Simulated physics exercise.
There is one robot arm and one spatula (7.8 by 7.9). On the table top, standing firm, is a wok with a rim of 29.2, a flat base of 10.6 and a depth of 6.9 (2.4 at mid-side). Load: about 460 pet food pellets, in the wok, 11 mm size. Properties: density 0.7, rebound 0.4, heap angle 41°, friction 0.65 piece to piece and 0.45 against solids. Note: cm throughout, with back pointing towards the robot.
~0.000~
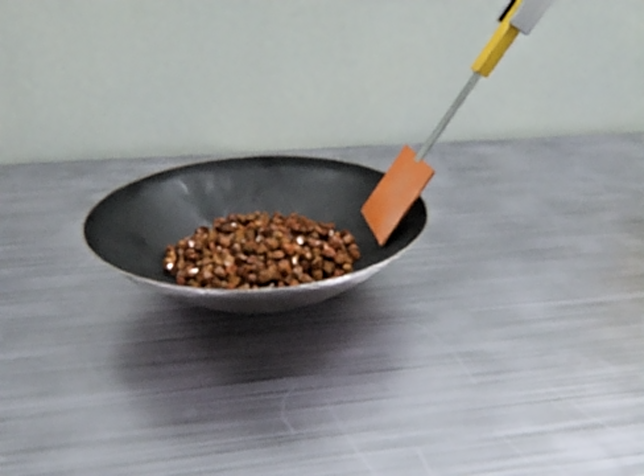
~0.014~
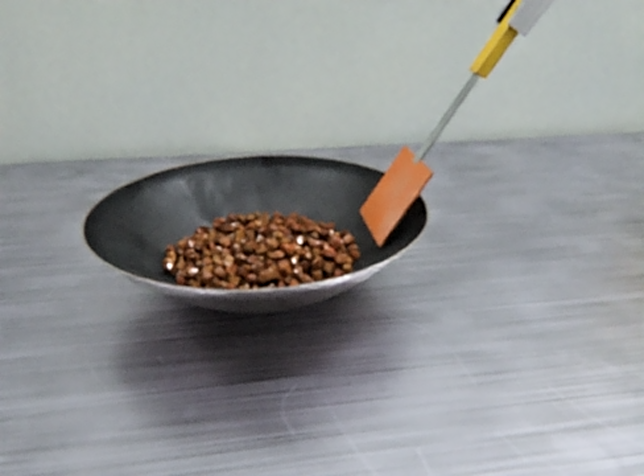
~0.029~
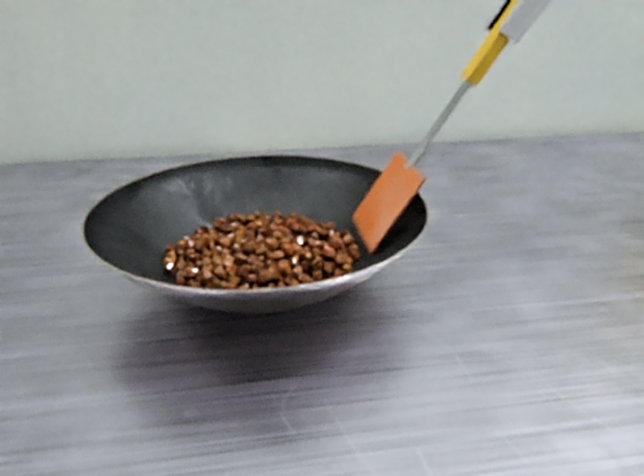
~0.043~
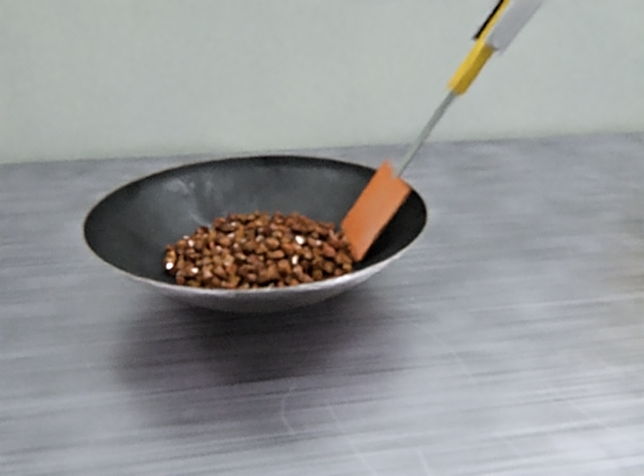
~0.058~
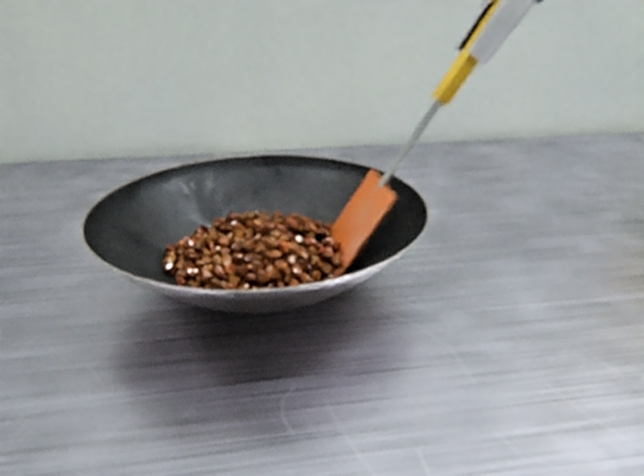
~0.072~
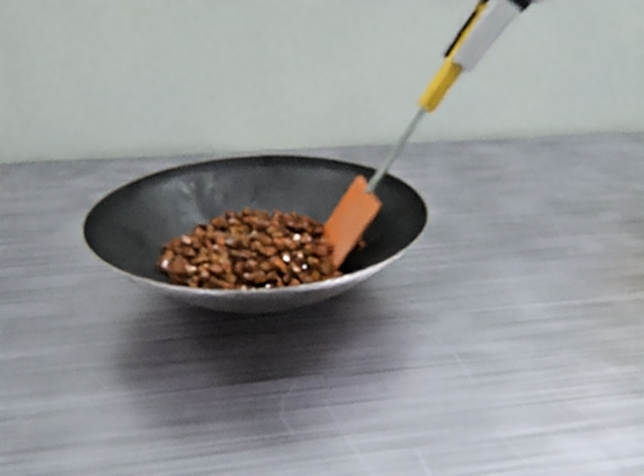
Orange spatula on a robot arm moving down and left into a dark wok, pressing against a heap of brown pellets.
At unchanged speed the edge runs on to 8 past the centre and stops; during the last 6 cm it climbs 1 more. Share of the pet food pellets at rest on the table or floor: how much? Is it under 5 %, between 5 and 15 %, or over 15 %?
It is over 15 %.
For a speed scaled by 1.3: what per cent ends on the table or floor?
That comes to some 45 per cent, roughly.
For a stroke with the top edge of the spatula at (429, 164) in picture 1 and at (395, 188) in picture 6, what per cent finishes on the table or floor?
My guess would be close to 10 per cent.
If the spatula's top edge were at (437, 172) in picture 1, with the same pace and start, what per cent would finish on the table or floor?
25 percent or thereabouts.
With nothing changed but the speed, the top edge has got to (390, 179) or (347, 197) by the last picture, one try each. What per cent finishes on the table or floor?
Close to 10 per cent in the first try and close to 45 per cent in the second.
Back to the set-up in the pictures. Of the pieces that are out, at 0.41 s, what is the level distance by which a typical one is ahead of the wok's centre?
About 20 cm.
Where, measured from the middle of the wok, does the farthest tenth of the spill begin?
It comes to about 30 cm.
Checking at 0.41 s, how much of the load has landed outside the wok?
My estimate is roughly 20 %.
After 0.13 s, sloping 57°, highest piece 9 above the table; 464 in the wok.
After 0.18 s, sloping 57°, highest piece 17 above the table; 463 in the wok, 1 on the blade or in flight.
After 0.41 s, sloping 57°, highest piece 21 above the table; 328 in the wok, 101 on the table or floor, 35 on the blade or in flight.
After 1.46 s, sloping 57°, highest piece 8 above the table; 326 in the wok, 138 on the table or floor.
In the end, 326 in the wok, 138 on the table or floor. That is 30 % on the table or floor.
